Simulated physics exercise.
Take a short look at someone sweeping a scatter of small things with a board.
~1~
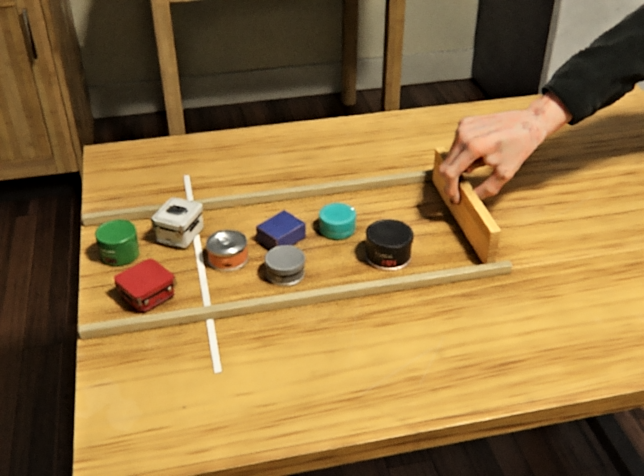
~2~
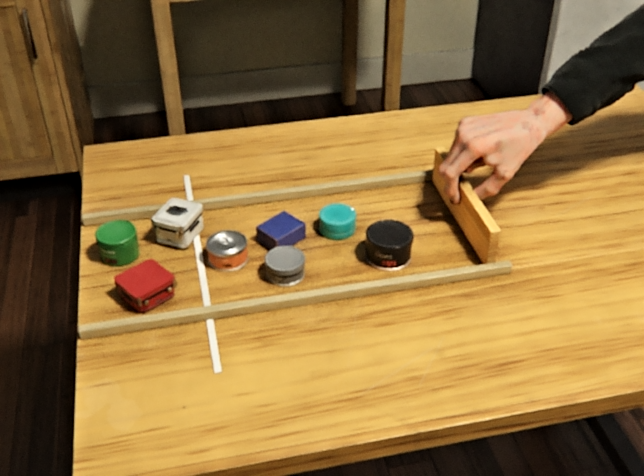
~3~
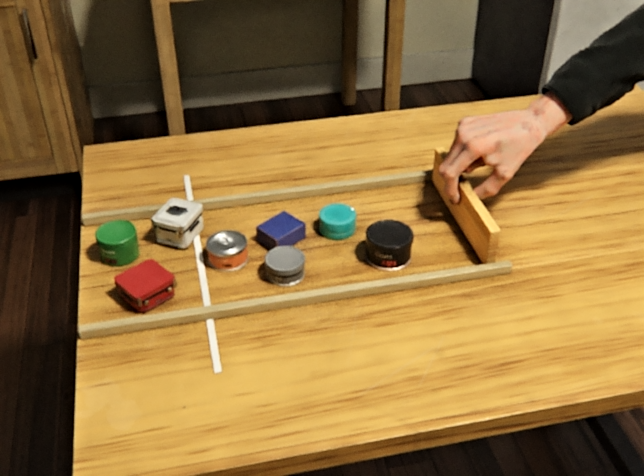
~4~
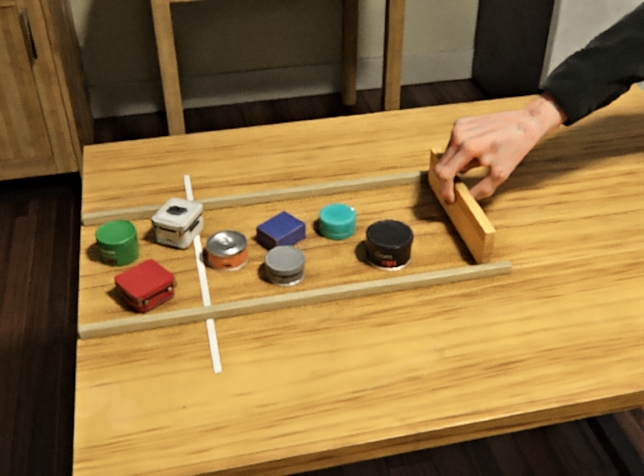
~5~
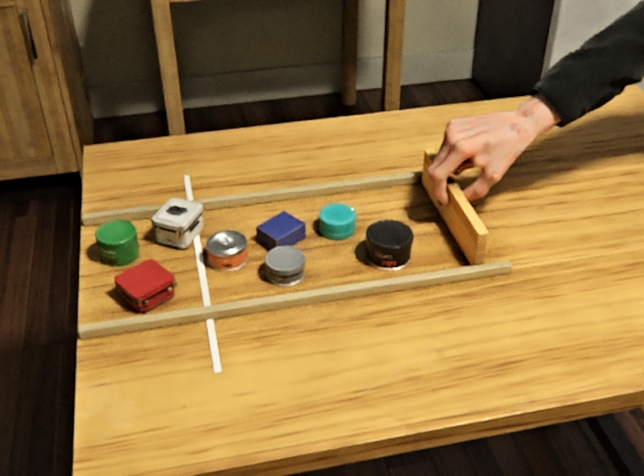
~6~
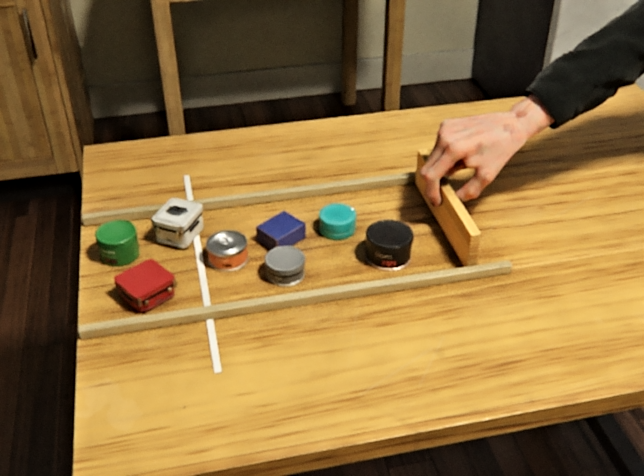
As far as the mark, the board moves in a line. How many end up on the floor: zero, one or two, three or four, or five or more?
Zero.
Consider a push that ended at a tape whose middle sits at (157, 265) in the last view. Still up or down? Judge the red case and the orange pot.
The red case? It heads down. The orange pot? It heads down.
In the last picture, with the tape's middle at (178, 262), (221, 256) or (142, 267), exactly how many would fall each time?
Counts per try: 1; 0; 2.
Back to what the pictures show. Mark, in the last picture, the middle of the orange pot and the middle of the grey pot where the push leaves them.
Near (110, 276) and (141, 301).
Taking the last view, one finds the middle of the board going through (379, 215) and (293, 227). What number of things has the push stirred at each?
So far 1, and 5 at the second.
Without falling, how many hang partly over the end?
You'd get 1.
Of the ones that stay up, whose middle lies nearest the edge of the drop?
The one you want is the red case.
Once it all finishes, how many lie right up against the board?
The figure is 2.
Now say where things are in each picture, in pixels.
In the first picture, green tub (118, 243); red case (146, 287); white case (179, 223); board (463, 204); tape (200, 258).
In the second picture, red case (146, 287); black tin (389, 245).
In the third picture, white case (179, 223); orange pot (227, 251).
In the fourth picture, green tub (118, 243); grey pot (285, 266).
In the fifth picture, red case (146, 287); board (452, 205).
In the sixth picture, green tub (118, 243); red case (146, 287); white case (179, 223); board (445, 206); tape (200, 258).
Soon after, none off yet; green tub at rest near (118, 243); red case at rest near (146, 287); white case at rest near (179, 223).
At rest, the number that fall off is zero.
